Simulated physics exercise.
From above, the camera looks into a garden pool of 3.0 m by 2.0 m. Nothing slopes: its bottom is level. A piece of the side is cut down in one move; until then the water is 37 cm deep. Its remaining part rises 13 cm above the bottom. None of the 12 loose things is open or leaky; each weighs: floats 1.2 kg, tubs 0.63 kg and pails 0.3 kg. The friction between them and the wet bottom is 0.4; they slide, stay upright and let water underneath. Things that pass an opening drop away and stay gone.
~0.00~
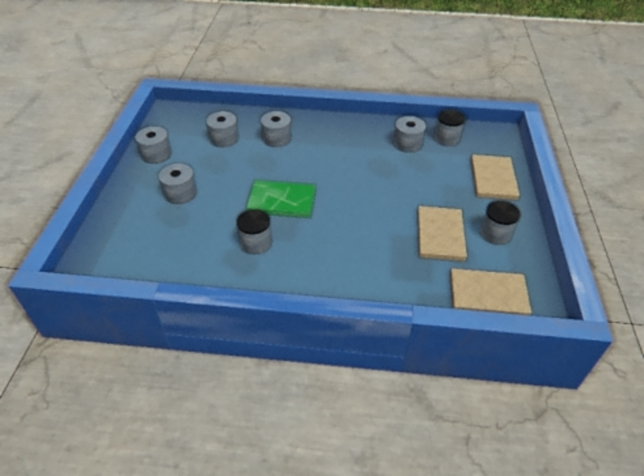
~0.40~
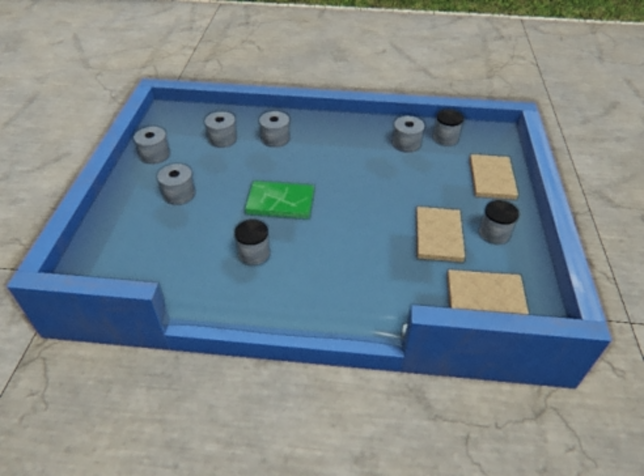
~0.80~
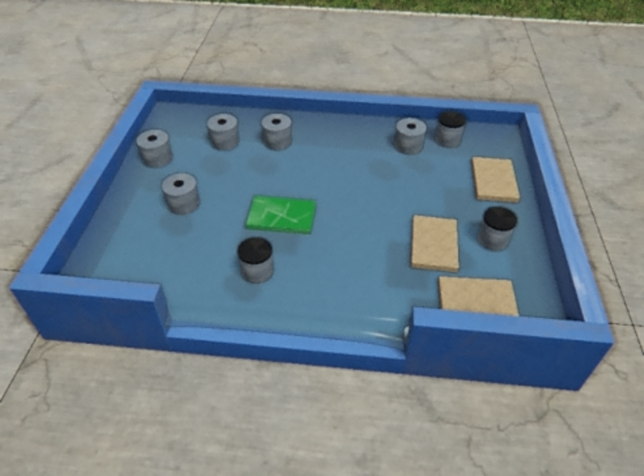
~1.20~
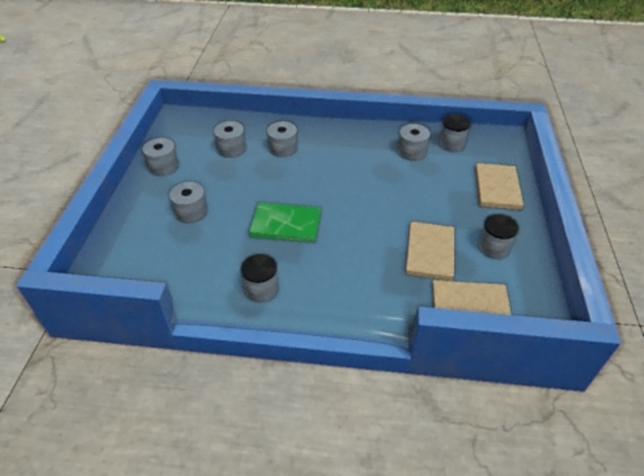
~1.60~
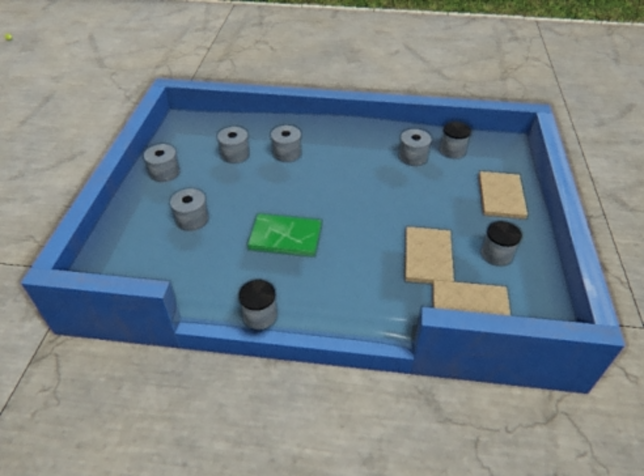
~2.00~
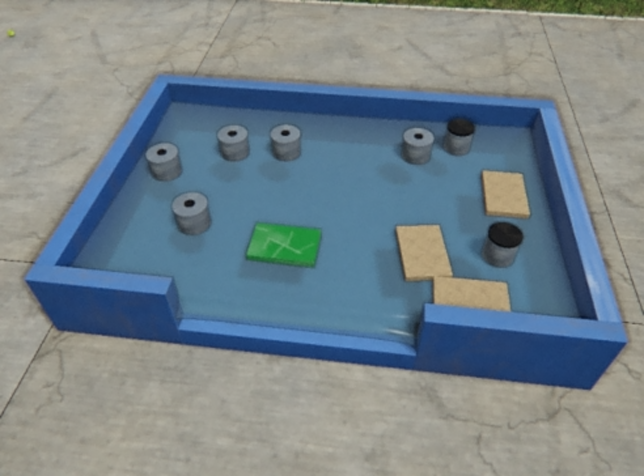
A blue-walled rectangular pool of shallow water sits on cracked grey paving, seen from above at an angle. A green slab floats near the middle, with grey tubs mostly at the back and left, black-topped pails at centre and right, and tan boards at right. The front wall's middle section drops low, the objects drift forward, the centre pail leaves view at the gap, and the camera shifts slightly.
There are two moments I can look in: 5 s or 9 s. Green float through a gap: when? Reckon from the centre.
Before the first time.
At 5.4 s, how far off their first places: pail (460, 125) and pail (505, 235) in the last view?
In turn they sit 10 cm and 40 cm away.
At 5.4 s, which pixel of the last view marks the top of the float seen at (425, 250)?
Roughly (352, 258) in the last view.
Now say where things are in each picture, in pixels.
In the first frame, the green float at (282, 196), afloat; 37 cm deep round most things; 0 of 12 have shifted.
In the second frame, the green float at (280, 197), afloat; about 2160 L in view; 0 of 12 have shifted.
In the third frame, the green float at (282, 212) floats, 9 cm from its start; about 2080 L in view; 5 of 12 have shifted.
In the fourth frame, the green float at (286, 220) floats, 19 cm from its start; about 2000 L in view; 10 of 12 have shifted.
In the fifth frame, the green float at (285, 232), afloat, 30 cm from its start; 32 cm deep round most things; 12 of 12 have shifted.
In the sixth frame, the green float at (284, 242), afloat, 40 cm from its start; 30 cm deep round most things; 12 of 12 have shifted.
After 2.8 s the green float is near (282, 263), 0.5 m from its start, afloat; 1 of 12 are out; 11 afloat.
After 5.4 s the green float has gone out (at 4.1 s); 2 of 12 are out; 10 afloat.
After 8.0 s the green float has gone out (at 4.1 s); 2 of 12 are out; 10 afloat.
After 12.0 s the green float has gone out (at 4.1 s); 2 of 12 are out; 10 afloat.
